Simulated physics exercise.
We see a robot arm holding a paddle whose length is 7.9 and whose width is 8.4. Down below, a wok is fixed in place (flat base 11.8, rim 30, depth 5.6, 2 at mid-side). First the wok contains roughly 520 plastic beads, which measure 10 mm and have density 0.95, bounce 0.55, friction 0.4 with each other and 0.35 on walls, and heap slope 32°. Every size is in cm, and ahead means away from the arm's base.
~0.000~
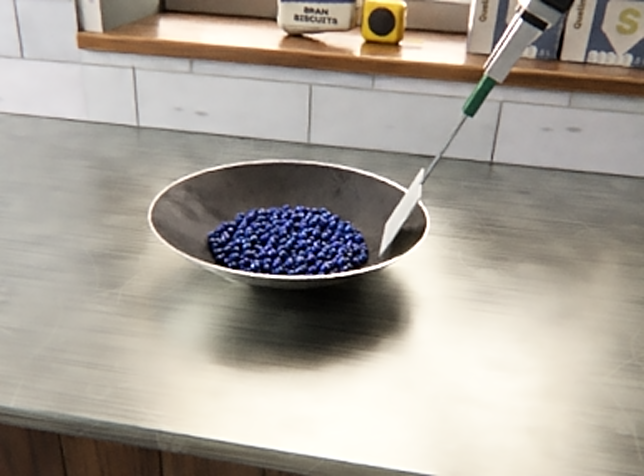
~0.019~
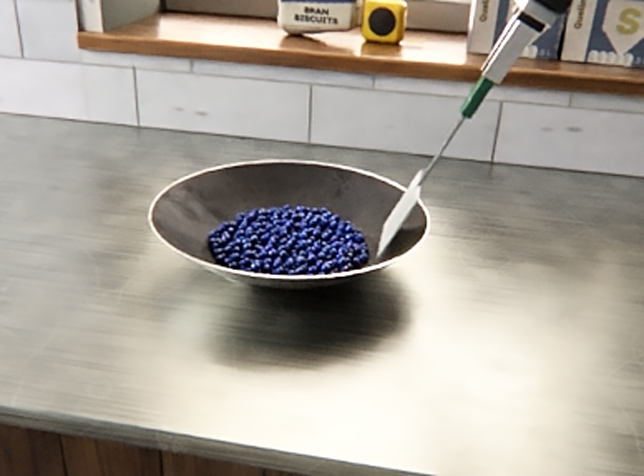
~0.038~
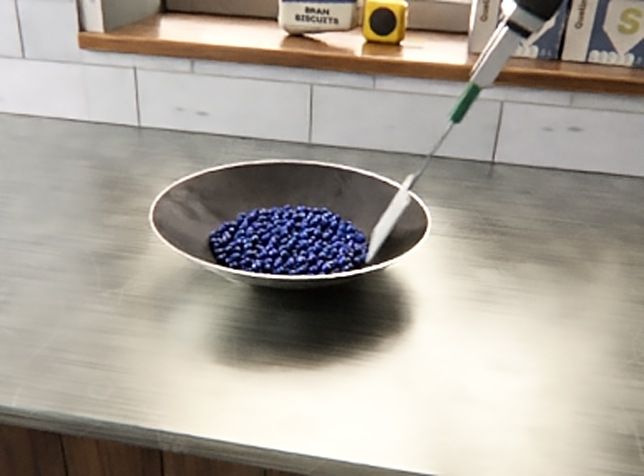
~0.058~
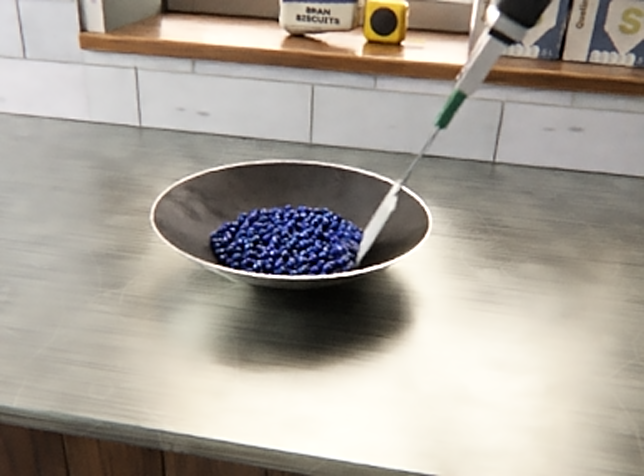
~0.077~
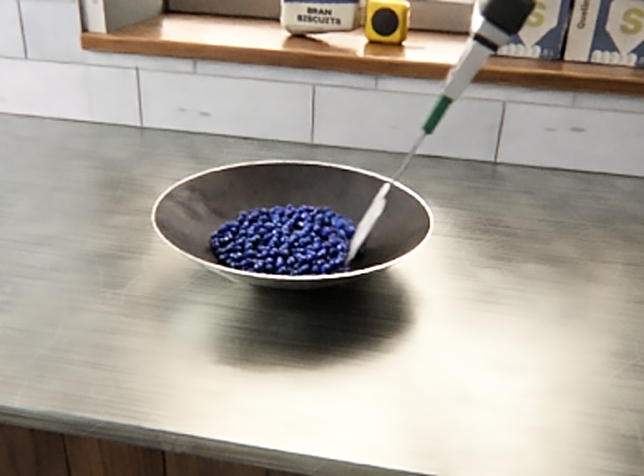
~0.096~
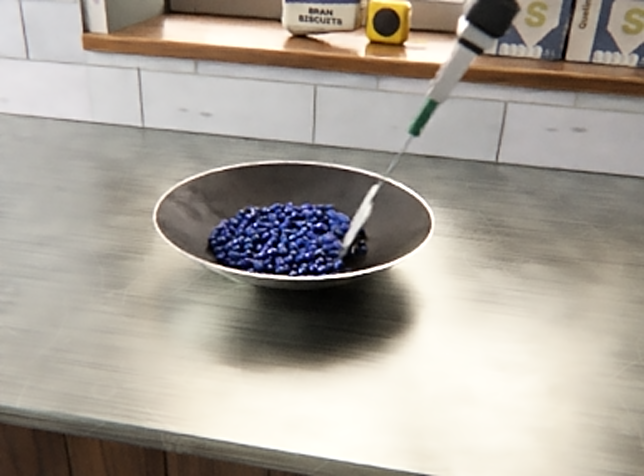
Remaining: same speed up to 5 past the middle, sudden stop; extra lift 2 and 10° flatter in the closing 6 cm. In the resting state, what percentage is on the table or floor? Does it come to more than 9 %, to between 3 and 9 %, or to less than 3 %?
It comes to less than 3 %.
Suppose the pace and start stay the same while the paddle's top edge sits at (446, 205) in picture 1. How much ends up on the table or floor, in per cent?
I'd estimate around 0 per cent.
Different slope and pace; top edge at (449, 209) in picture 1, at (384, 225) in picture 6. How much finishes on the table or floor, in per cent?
Roughly 0 percent ends up there.
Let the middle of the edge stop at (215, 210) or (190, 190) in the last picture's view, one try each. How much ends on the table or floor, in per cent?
Roughly 15 and 30 per cent.
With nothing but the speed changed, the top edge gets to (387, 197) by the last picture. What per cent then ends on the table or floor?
Expect about 0 per cent there.
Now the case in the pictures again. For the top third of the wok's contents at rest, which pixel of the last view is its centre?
The centre sits close to (223, 221).
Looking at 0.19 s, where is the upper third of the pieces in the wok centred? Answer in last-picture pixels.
It is centred at about (245, 226).
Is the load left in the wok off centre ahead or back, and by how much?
About 4.5 centimetres ahead.
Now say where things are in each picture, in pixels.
The first picture shows paddle top edge at (422, 183), sloping 65°; upper third of the load around (292, 236), from x 210 to 365, top at y 210; 521 in the wok.
The second picture shows paddle top edge at (420, 184), sloping 65°; upper third of the load around (292, 236), from x 210 to 365, top at y 210.
The third picture shows paddle top edge at (409, 188), sloping 65°; upper third of the load around (293, 236), from x 215 to 365, top at y 210.
The fourth picture shows paddle top edge at (396, 194), sloping 65°; upper third of the load around (297, 237), from x 215 to 365, top at y 210.
The fifth picture shows paddle top edge at (384, 198), sloping 65°; upper third of the load around (297, 235), from x 215 to 360, top at y 210.
The sixth picture shows paddle top edge at (372, 200), sloping 65°; upper third of the load around (295, 236), from x 210 to 360, top at y 205; 521 in the wok.
After 0.14 s, sloping 65°, highest piece 6 above the table; 521 in the wok.
After 0.19 s, sloping 60°, highest piece 7 above the table; 521 in the wok.
After 0.41 s, sloping 55°, highest piece 6 above the table; 520 in the wok, 1 on the table or floor.
After 1.46 s, sloping 55°, highest piece 6 above the table; 520 in the wok, 1 on the table or floor.
At rest, 520 in the wok, 1 on the table or floor. That is 0 % on the table or floor.
